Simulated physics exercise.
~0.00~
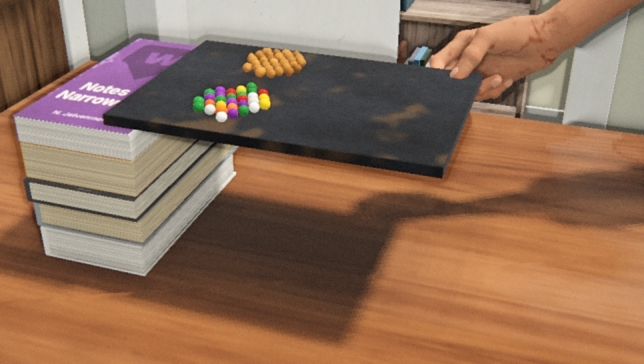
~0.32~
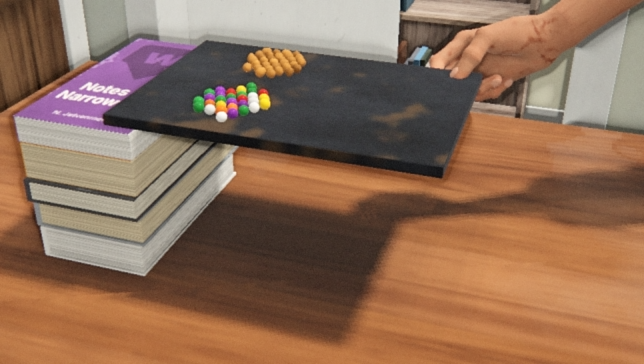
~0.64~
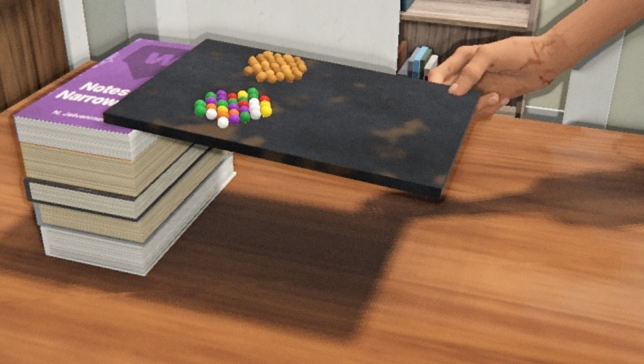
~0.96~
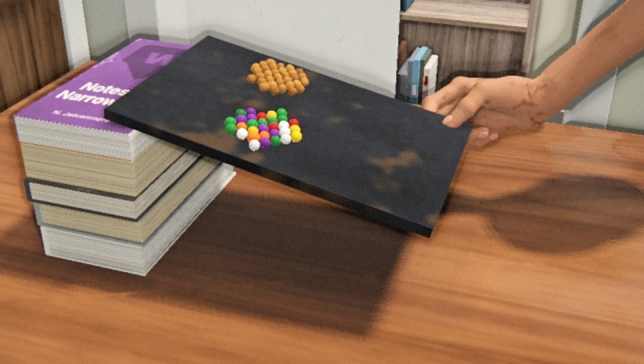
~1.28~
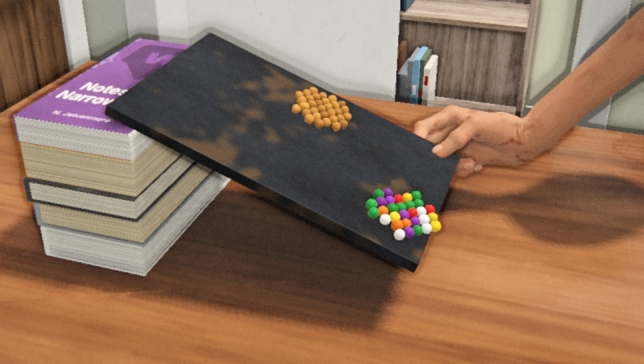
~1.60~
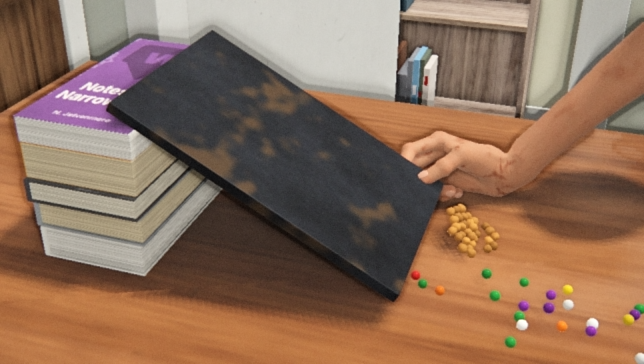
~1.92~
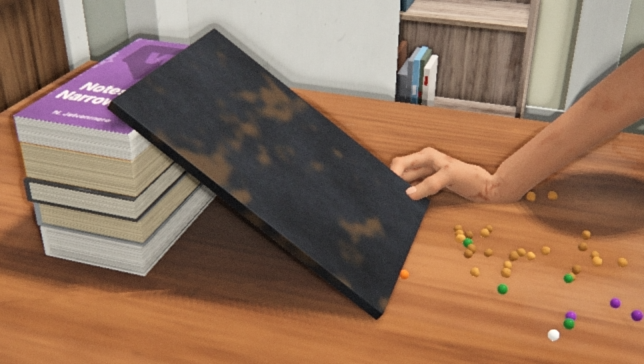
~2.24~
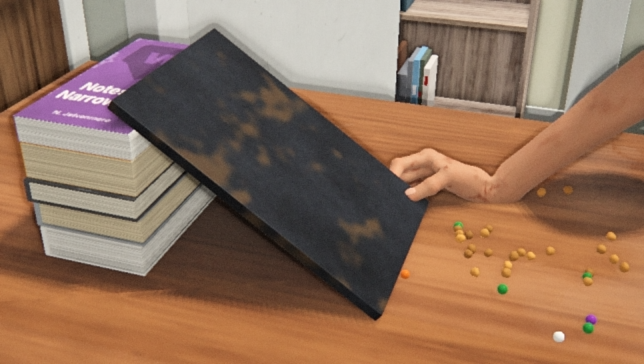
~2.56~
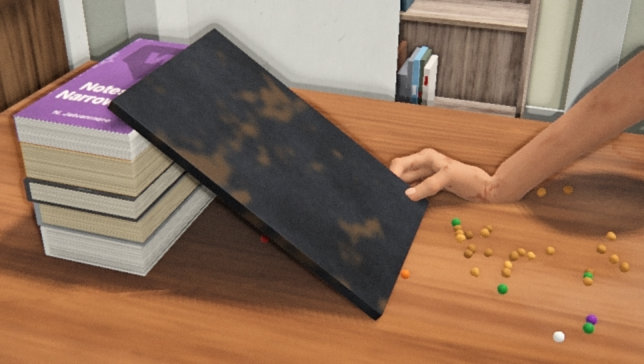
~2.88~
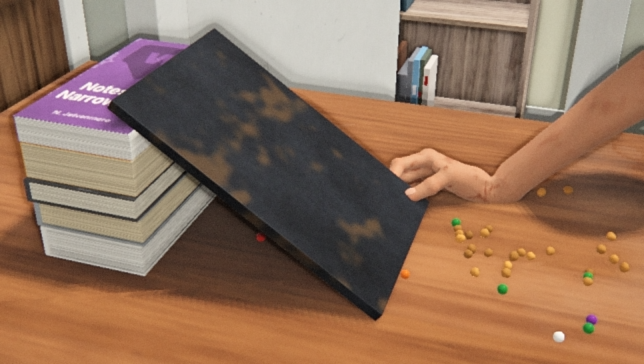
A hand at the right holds up one end of a dark, brown-blotched board on a wooden counter, its other end resting on a pile of books with a purple cover on top, seen from slightly above. A cluster of multicoloured balls sits nearer the viewer and a cluster of orange-brown ones farther back. The hand lowers the free end, and the coloured balls slide down first, followed by the brown ones. Both spill off and scatter rightward across the counter. The board rests steeply sloped, with the brown balls strewn fairly close and only a few coloured ones still in view.
